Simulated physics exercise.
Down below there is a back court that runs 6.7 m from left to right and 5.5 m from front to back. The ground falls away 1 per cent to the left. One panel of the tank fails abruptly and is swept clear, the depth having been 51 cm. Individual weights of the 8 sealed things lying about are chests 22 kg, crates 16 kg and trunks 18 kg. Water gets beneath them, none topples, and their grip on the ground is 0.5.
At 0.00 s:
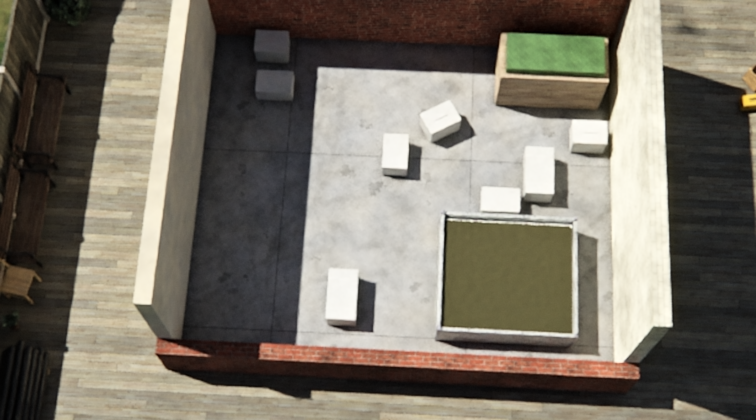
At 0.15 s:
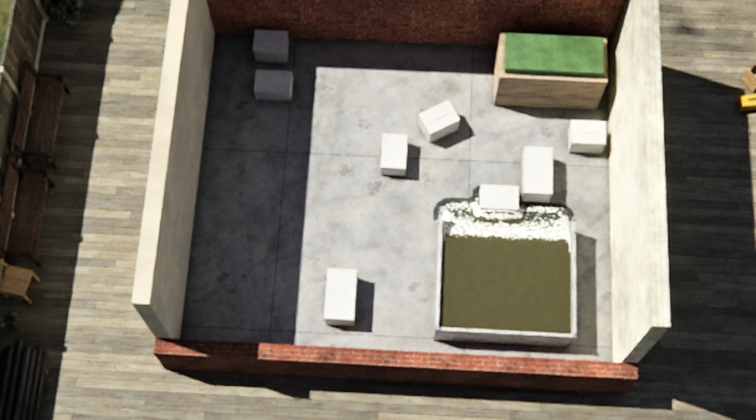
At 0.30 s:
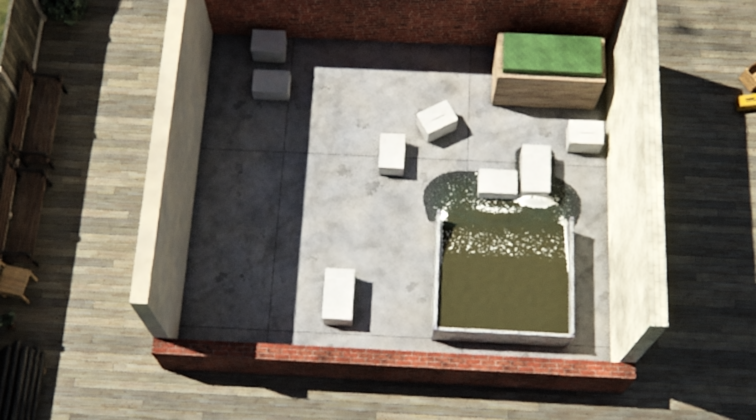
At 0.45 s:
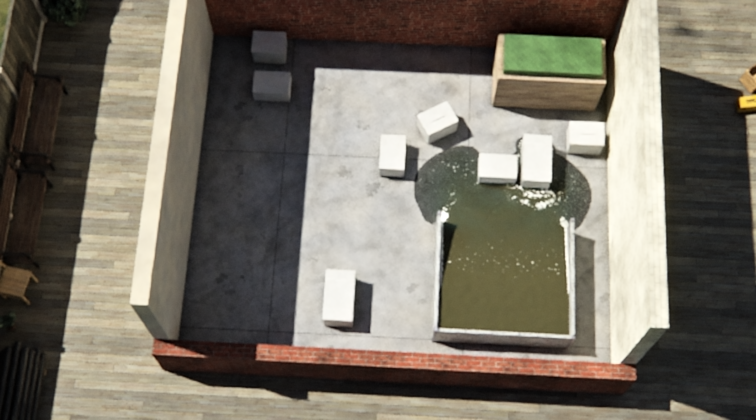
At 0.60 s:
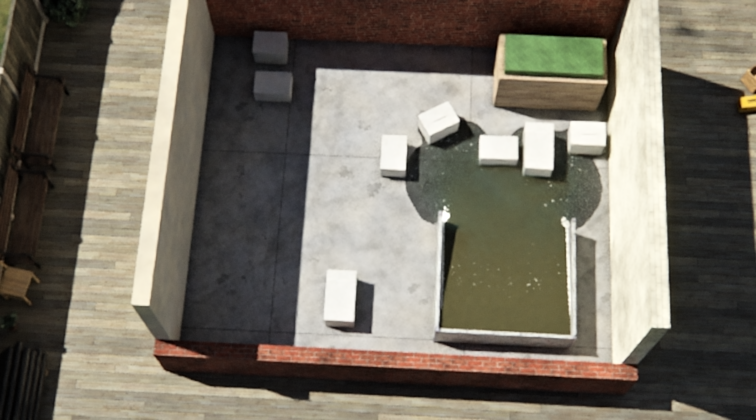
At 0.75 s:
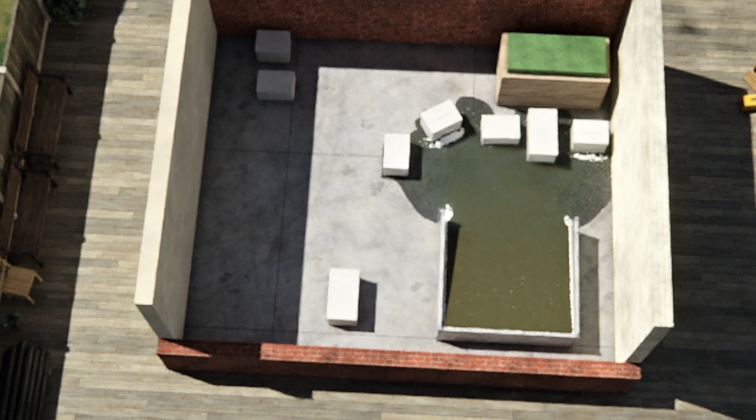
Tank of murky water bursting open at its back side in a walled courtyard, water spreading across paving and pushing white blocks back.
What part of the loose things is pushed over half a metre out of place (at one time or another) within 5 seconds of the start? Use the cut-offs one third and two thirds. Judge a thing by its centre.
Two thirds or more.
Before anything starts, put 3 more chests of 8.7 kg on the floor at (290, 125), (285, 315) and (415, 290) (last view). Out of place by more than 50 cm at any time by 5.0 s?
Reading them off in order: Clears the mark, not beyond, not beyond.
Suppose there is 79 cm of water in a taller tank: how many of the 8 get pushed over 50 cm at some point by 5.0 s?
Count under that change: 6.
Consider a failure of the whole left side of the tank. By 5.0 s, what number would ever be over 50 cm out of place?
Then it comes to 3.
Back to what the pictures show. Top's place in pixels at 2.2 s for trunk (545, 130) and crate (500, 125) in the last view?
Roughly (565, 115), then roughly (464, 49).
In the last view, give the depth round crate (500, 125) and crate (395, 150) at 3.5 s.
Around 8 cm and 2 cm.
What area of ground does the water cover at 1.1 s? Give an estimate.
Somewhere about 11.0 m2, give or take.
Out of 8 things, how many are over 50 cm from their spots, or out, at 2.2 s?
At that moment it comes to 3.
After 1.1 s 2 of 8 are over 50 cm from their spots; 1 afloat.
After 2.2 s 3 of 8 are over 50 cm from their spots; 3 afloat.
After 3.5 s 3 of 8 are over 50 cm from their spots; 4 afloat.
After 5.0 s 5 of 8 are over 50 cm from their spots, and 6 have been at some point; 4 afloat.
